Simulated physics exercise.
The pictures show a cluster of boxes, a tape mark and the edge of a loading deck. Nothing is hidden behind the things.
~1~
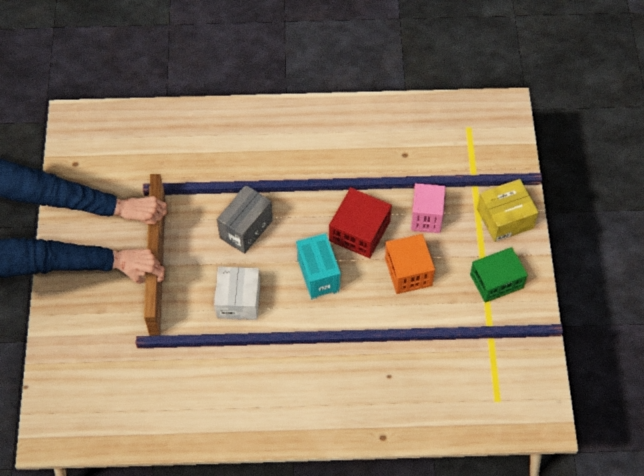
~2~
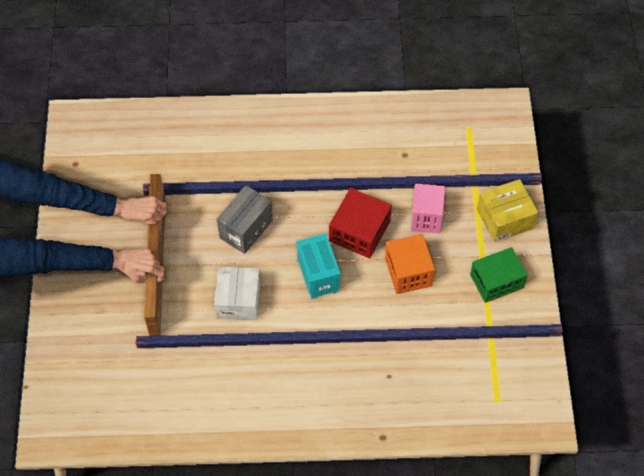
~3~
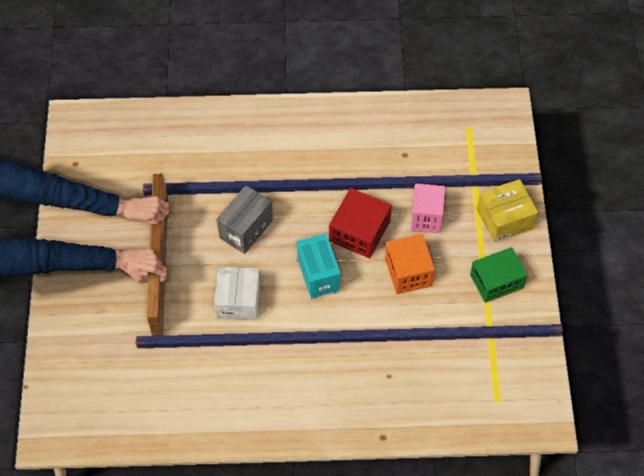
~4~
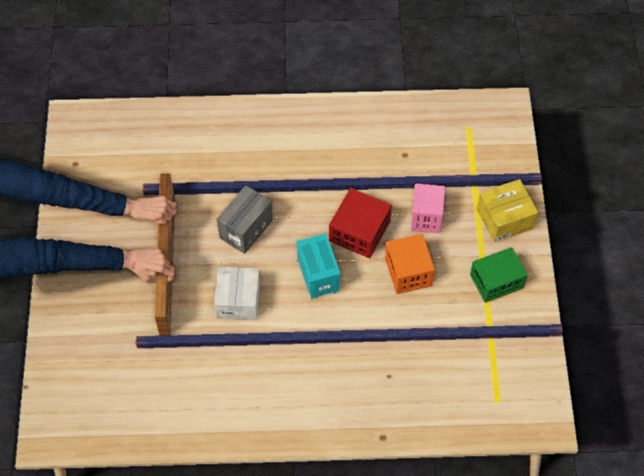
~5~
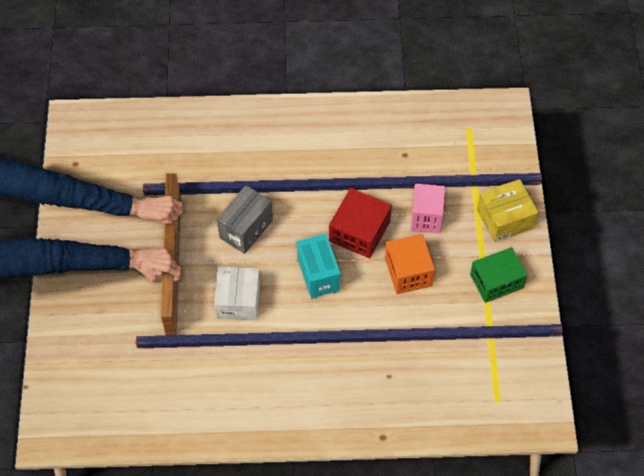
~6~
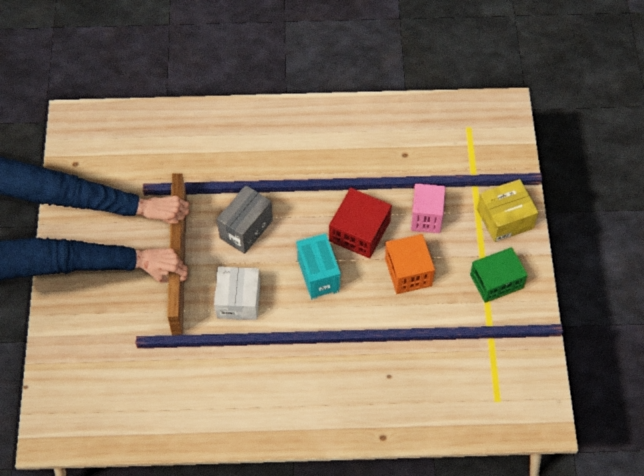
The clip opens on a wooden table where two hands hold a brown plank upright at the left, between two dark blue rails, with eight colourful boxes scattered to its right and a yellow tape line near the far end. The hands slide the plank slightly rightward, while the boxes stay still.
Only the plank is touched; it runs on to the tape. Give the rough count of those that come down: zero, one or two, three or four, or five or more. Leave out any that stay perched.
The number that fall off is three or four.
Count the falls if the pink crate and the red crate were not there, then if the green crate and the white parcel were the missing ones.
The counts: 1 and 2.
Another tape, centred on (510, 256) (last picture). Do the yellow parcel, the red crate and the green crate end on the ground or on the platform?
The yellow parcel comes down, the red crate falls, the green crate falls.
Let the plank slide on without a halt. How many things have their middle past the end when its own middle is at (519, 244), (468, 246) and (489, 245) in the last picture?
It would be 5, 3 and 4.
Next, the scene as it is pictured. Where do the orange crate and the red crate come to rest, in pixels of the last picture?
Near (552, 255) and (535, 213).
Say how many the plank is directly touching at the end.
It touches 3.
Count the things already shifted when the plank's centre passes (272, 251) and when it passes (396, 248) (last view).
The counts are 3 and 8.
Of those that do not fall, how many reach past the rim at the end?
2 of them.
A little later, none off yet; yellow parcel at rest near (507, 211); green crate at rest near (499, 275); pink crate at rest near (428, 209).
When it is over, the number that fall off is three or four; down, pink crate, green crate and yellow parcel.
